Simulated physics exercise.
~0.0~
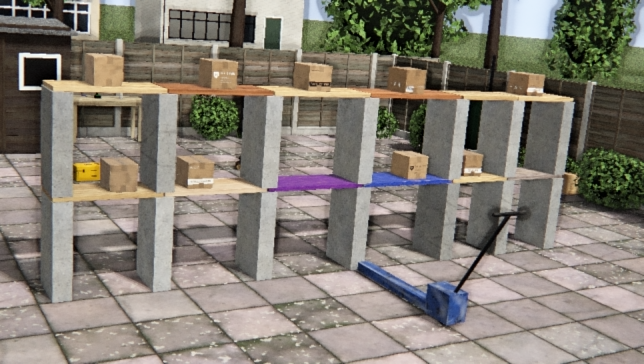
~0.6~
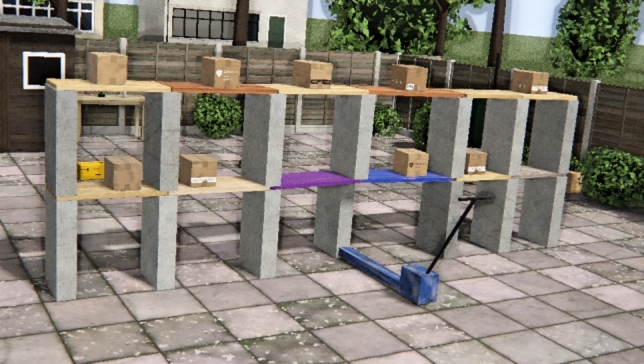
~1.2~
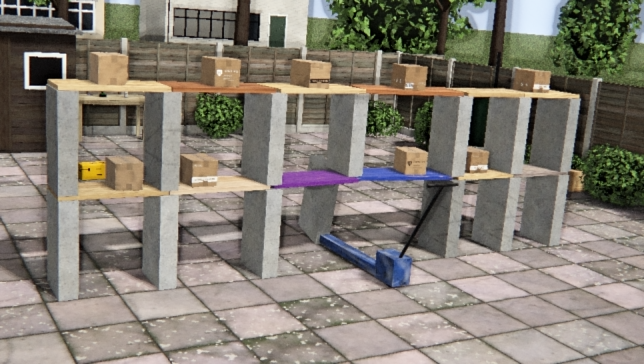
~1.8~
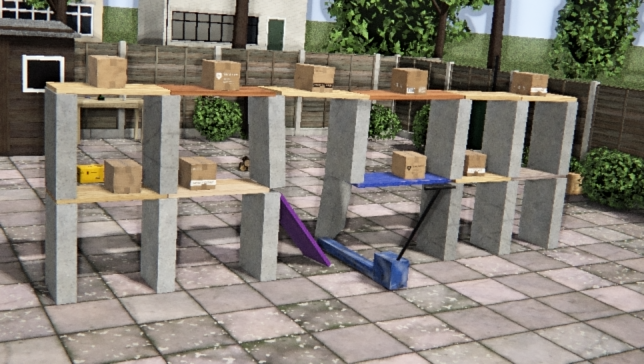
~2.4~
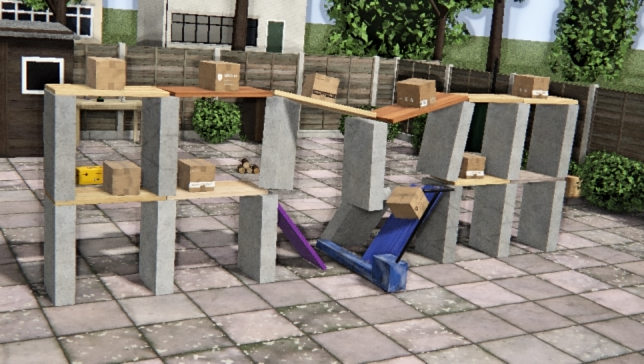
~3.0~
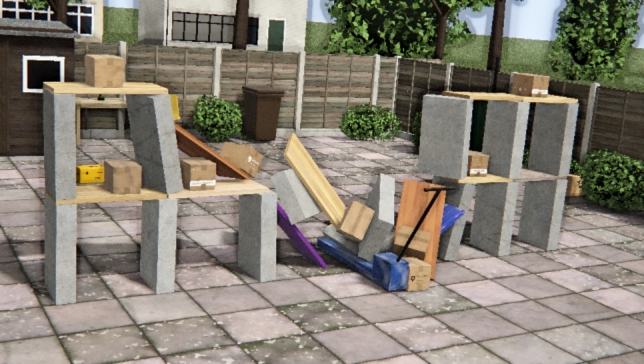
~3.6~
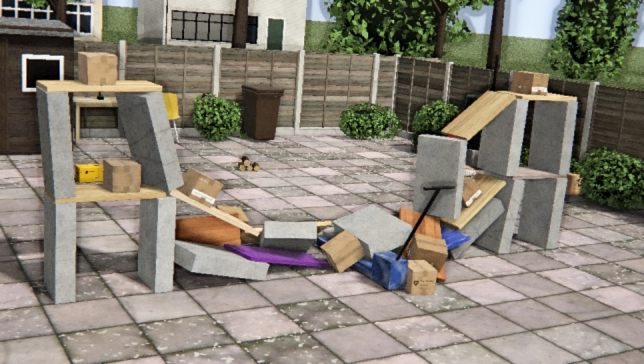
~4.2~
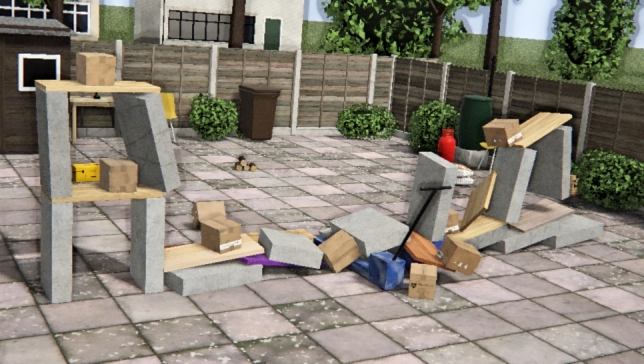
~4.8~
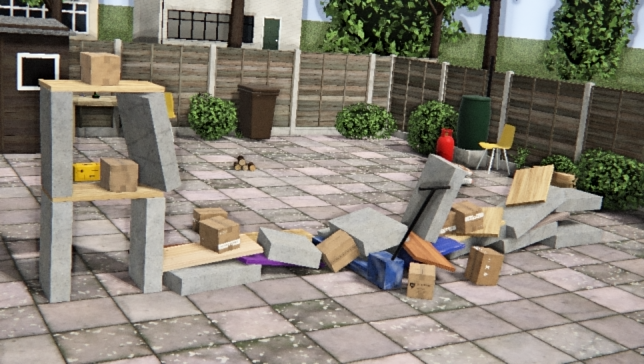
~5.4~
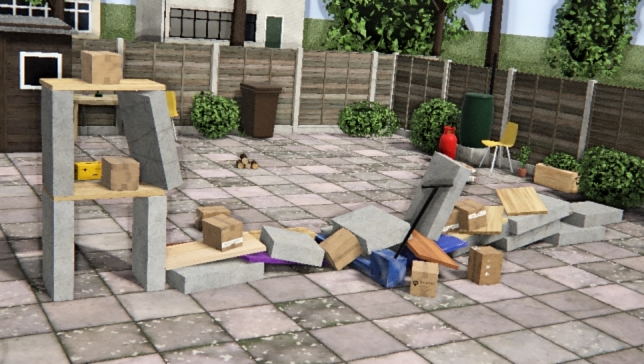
A blue floor jack pushes into the block shelving, which collapses except the left end.
